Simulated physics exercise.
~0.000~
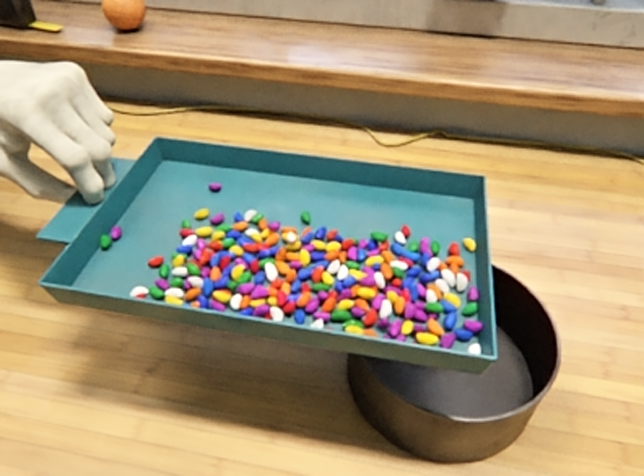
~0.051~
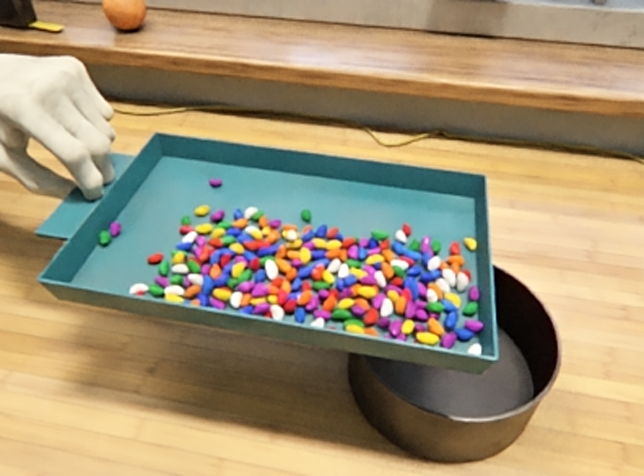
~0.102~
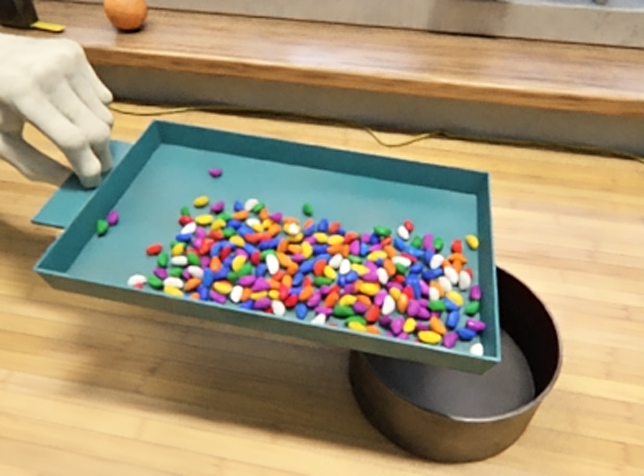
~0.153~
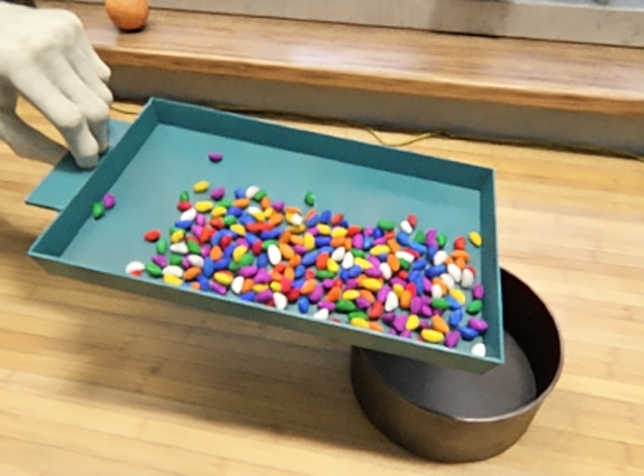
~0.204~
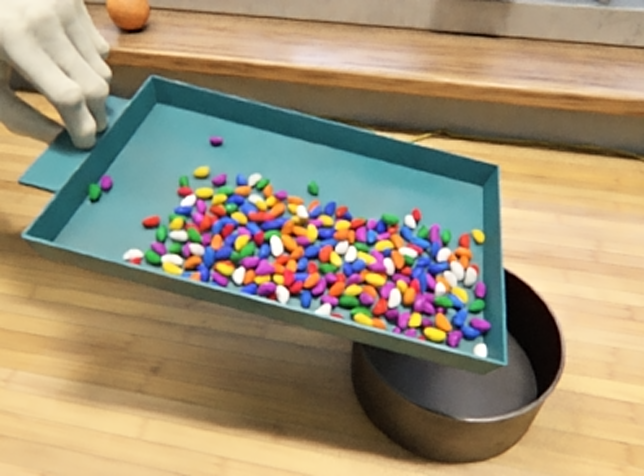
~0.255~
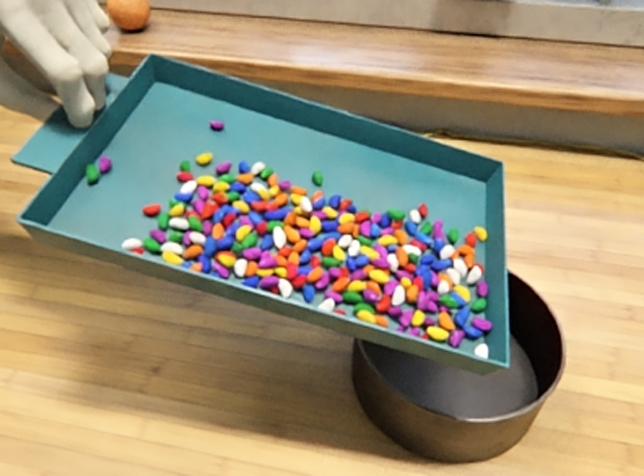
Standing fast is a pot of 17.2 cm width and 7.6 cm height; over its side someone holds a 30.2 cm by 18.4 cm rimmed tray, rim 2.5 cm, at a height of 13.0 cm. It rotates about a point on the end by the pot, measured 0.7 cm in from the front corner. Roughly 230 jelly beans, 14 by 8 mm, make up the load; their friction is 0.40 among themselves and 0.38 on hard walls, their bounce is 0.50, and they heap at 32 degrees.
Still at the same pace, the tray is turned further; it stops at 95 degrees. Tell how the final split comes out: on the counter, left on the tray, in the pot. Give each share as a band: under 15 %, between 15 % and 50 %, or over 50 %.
Shares by band: Counter over 50 %, left on the tray under 15 %, pot under 15 %.
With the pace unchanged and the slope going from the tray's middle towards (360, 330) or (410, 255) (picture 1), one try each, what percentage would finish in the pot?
Near 0 and 70 per cent, in that order.
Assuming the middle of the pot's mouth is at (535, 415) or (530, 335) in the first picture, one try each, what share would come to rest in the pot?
Roughly 100 per cent, then 30 per cent.
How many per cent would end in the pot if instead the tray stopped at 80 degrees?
It would be near 5 per cent.
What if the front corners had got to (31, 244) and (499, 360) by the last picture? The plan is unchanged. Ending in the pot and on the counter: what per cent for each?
You'd end with pot at 0 and counter at 95.
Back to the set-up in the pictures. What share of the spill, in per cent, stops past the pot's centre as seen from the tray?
Some 100 per cent of the spill lies beyond the centre.
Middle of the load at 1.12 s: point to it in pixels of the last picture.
Near (540, 337).
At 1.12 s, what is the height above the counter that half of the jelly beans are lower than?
Roughly 16 centimetres, more or less.
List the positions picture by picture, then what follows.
Tray tilt 0 degrees, front corners at (47, 279) and (489, 352); middle of the pieces at (305, 274); pot at (453, 323), in the first picture.
Tray tilt 1 degrees, front corners at (46, 276) and (490, 352); middle of the pieces at (306, 272), in the second picture.
Tray tilt 3 degrees, front corners at (43, 266) and (492, 353), lowest corner right front; middle of the pieces at (307, 267), in the third picture.
Tray tilt 7 degrees, front corners at (38, 249) and (496, 355), lowest corner right front; middle of the pieces at (309, 260), in the fourth picture.
Tray tilt 11 degrees, front corners at (32, 233) and (499, 357), lowest corner right front; middle of the pieces at (312, 252), in the fifth picture.
Tray tilt 14 degrees, front corners at (27, 216) and (502, 358), lowest corner right front; middle of the pieces at (328, 248); pot at (458, 323). The tray's pace is about 75 degrees a second, in the sixth picture.
After 0.77 s, tilt 53 degrees; the tray holds 100 %, the pot 0 %.
After 1.12 s, tilt 79 degrees; the tray holds 80 %, the pot 0 %.
After 1.55 s, tilt 95 degrees; the tray holds 5 %, the pot 0 %.
In the end, at 2.6 s, counter 100 %, tray 0 %, pot 0 %.
